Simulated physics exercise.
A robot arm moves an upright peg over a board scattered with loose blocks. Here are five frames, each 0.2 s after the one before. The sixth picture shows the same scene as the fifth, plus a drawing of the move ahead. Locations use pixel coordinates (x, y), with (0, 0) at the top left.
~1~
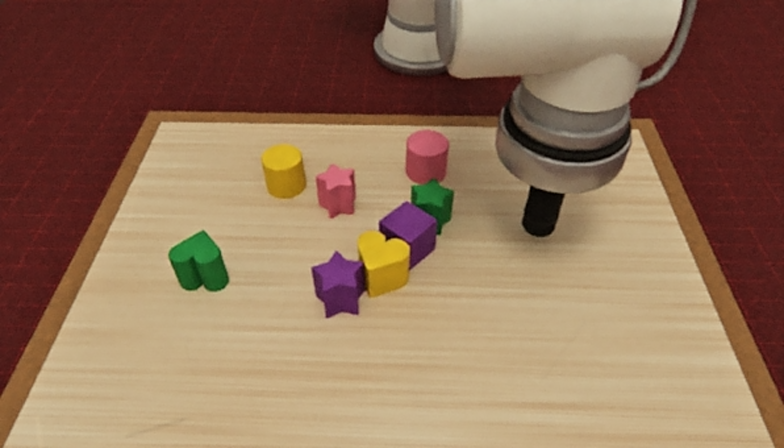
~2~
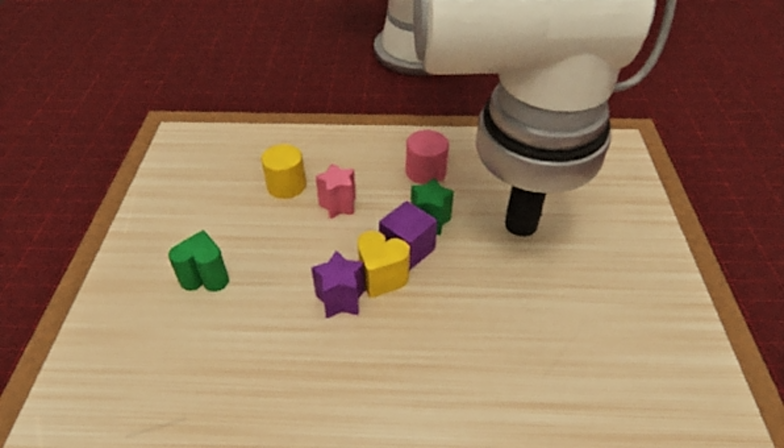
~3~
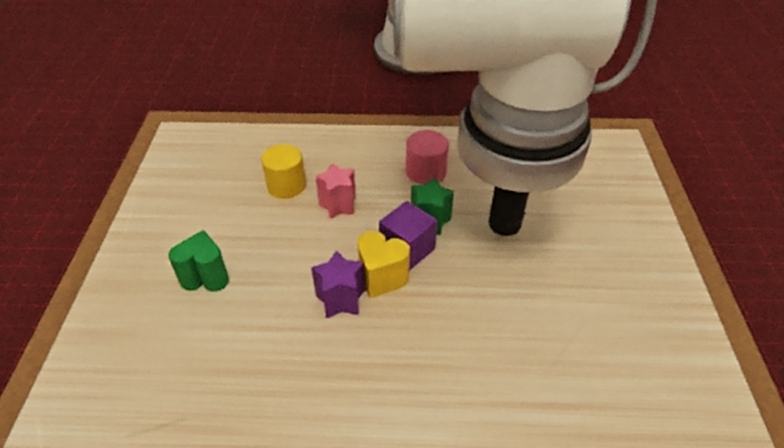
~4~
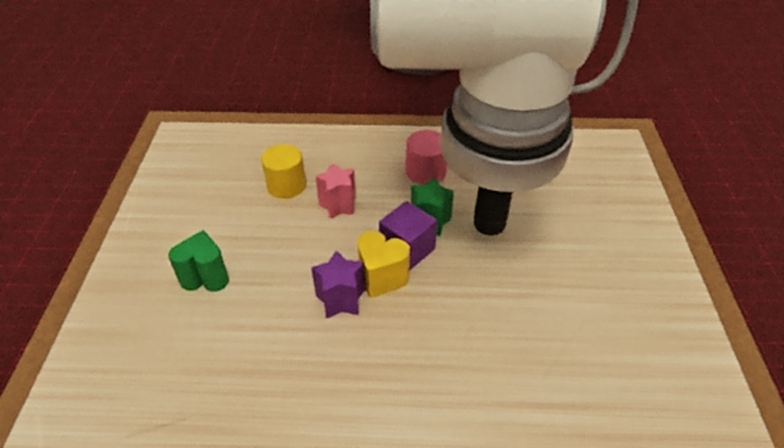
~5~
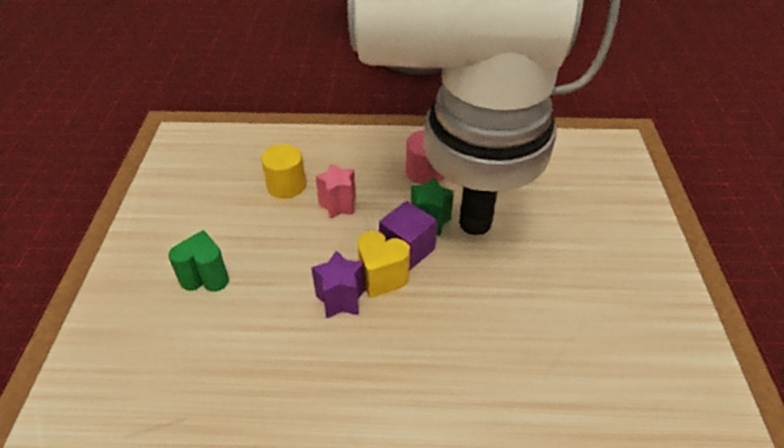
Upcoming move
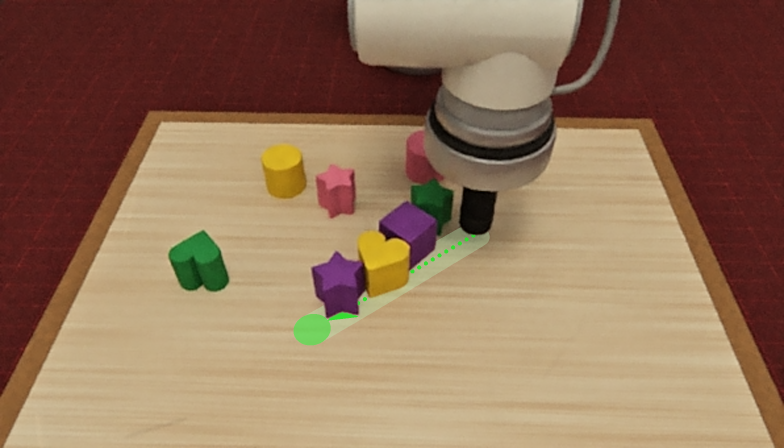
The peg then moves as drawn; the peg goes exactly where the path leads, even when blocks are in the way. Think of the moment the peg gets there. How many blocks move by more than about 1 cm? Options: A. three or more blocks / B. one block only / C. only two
Answer: A.
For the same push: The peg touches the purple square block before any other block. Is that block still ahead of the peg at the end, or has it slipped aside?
Slid off.
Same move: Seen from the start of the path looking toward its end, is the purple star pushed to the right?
It seems so.
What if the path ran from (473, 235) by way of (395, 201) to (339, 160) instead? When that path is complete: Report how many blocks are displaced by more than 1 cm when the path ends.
It displaces two.
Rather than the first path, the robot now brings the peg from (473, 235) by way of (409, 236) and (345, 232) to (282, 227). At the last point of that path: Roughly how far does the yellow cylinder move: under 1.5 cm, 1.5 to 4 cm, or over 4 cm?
Verdict: Less than 1.5 cm.
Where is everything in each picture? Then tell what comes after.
Peg's lower end (538, 226); purple star (338, 271); yellow heart block (381, 249); purple square block (408, 220); green star (432, 192), in the first picture.
Peg (521, 226); blocks still, in the second picture.
Peg (505, 225); blocks still, in the third picture.
Peg (489, 225); blocks still, in the fourth picture.
Peg (475, 224); purple star (338, 271); yellow heart block (381, 249); purple square block (408, 220); green star (432, 192), in the fifth picture.
Drawn move, straight from (473, 235) to (312, 329).
On the path given first. One third of the way, peg (425, 253); purple square block (394, 218).
Two thirds of the way, peg (371, 285); purple star (291, 277), turned 55° anticlockwise; yellow heart block (331, 259), turned 60° clockwise; purple square block (389, 218).
At the end, peg (310, 319); purple star (270, 284), turned 35° anticlockwise; yellow heart block (312, 264), turned 125° clockwise; purple square block (389, 218); green star still.
